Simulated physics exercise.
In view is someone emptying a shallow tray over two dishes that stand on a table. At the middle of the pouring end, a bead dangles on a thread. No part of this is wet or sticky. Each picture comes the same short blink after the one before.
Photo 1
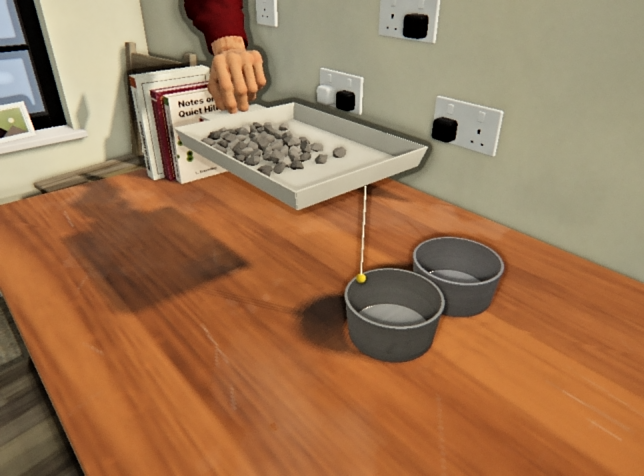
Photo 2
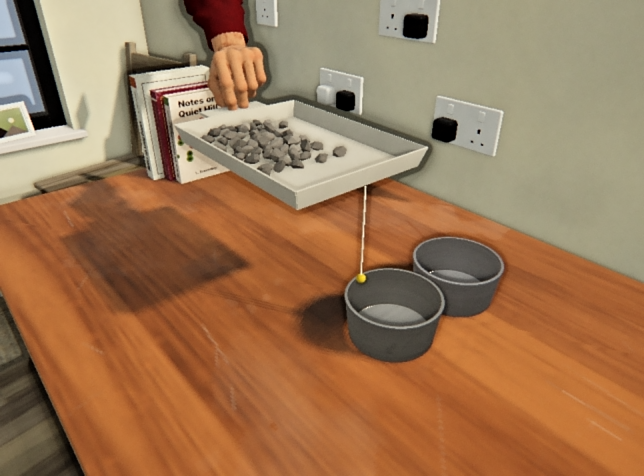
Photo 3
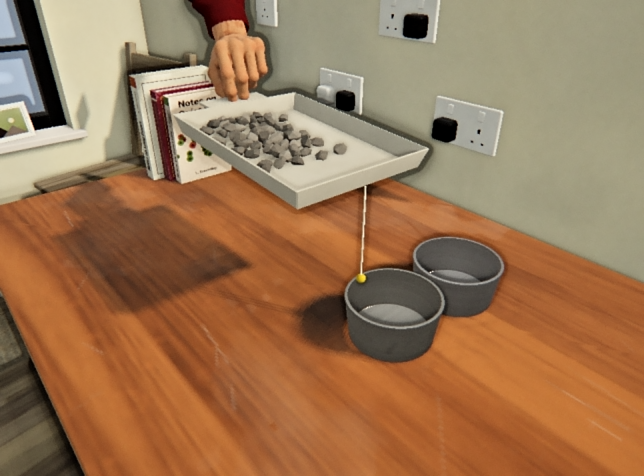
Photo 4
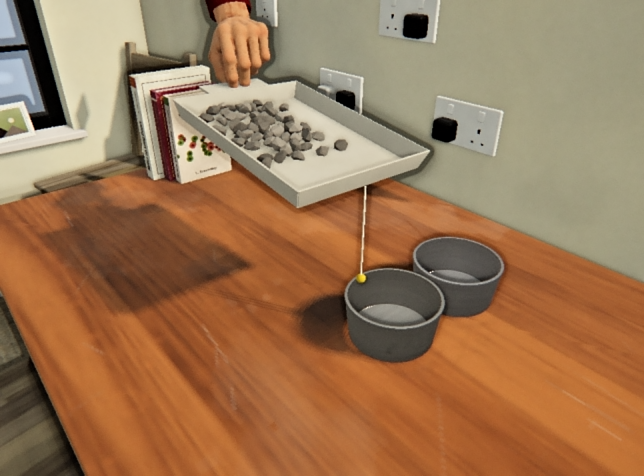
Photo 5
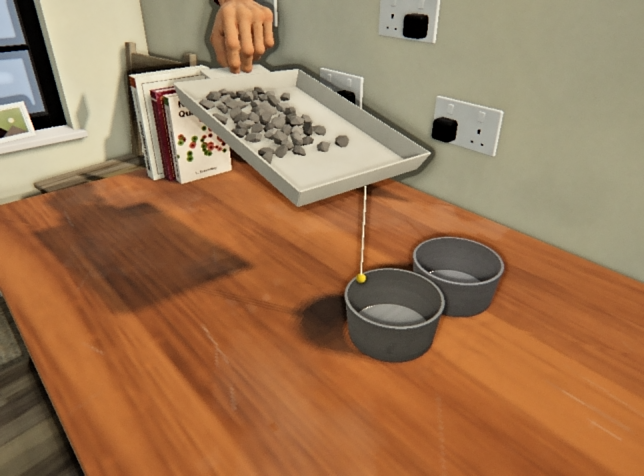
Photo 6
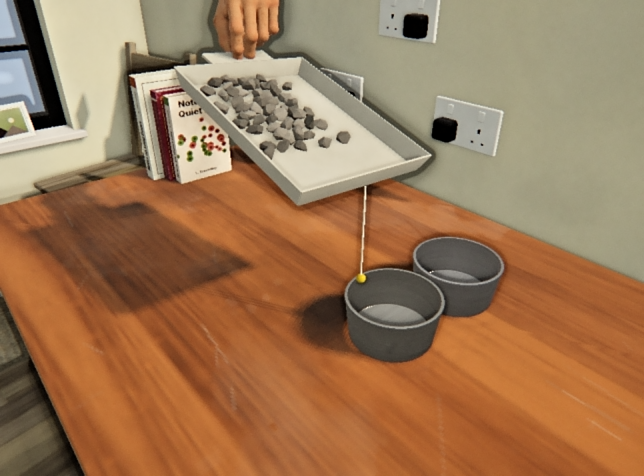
On a wooden table with two grey dishes, a hand held a shallow tray of small grey stones above them, then gradually raised its back end, tilting the tray steeper and slightly toward the right.
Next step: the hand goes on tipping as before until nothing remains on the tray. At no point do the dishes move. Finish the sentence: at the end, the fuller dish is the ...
At the end, the fuller dish is the left-hand one.
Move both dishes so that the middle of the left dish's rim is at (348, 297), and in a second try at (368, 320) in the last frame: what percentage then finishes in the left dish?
Around 10 % followed by around 40 %.
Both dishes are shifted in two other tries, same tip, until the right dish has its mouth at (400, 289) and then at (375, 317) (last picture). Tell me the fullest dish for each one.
At the first spot the right-side one comes out ahead, at the second spot the right-side one.
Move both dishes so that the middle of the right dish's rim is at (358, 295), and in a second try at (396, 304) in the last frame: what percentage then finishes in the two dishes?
First 20 %, then 60 %.
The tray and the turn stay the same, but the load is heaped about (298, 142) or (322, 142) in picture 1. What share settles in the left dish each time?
In order, 60 per cent then 60 per cent.
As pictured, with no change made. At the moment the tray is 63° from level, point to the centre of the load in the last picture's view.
Around (382, 163).
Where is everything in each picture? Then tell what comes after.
In the first picture, corners of the pouring end at (297, 188) and (419, 147), level; middle of the load at (260, 143), bits of gravel; left dish at (430, 335); right dish at (492, 292); bead on its thread at (361, 278).
In the second picture, corners of the pouring end at (297, 188) and (420, 147), level; middle of the load at (260, 141).
In the third picture, corners of the pouring end at (298, 187) and (420, 148), tipped barely, lowest at the right corner; middle of the load at (260, 135).
In the fourth picture, corners of the pouring end at (300, 187) and (422, 150), tipped a little, lowest at the right corner; middle of the load at (261, 125).
In the fifth picture, corners of the pouring end at (301, 186) and (423, 151), tipped a little, lowest at the right corner; middle of the load at (262, 115).
In the sixth picture, corners of the pouring end at (303, 186) and (423, 153), tipped clearly, lowest at the right corner; middle of the load at (264, 106); left dish at (430, 335); right dish at (492, 292).
Soon after the last picture, tray tipped steeply; nearly all on the tray; a small part in the air.
A little later, tray tipped past a quarter turn; about a third on the tray; about a quarter in the left dish; a stray few in the right dish; a small part outside both; about a quarter in the air.
Later still, tray tipped past a quarter turn; about two thirds in the left dish; a small part in the right dish; about a quarter outside both; a stray few in the air.
At rest, tray tipped past a quarter turn; about two thirds in the left dish; a small part in the right dish; about a quarter outside both; a stray few in the air.
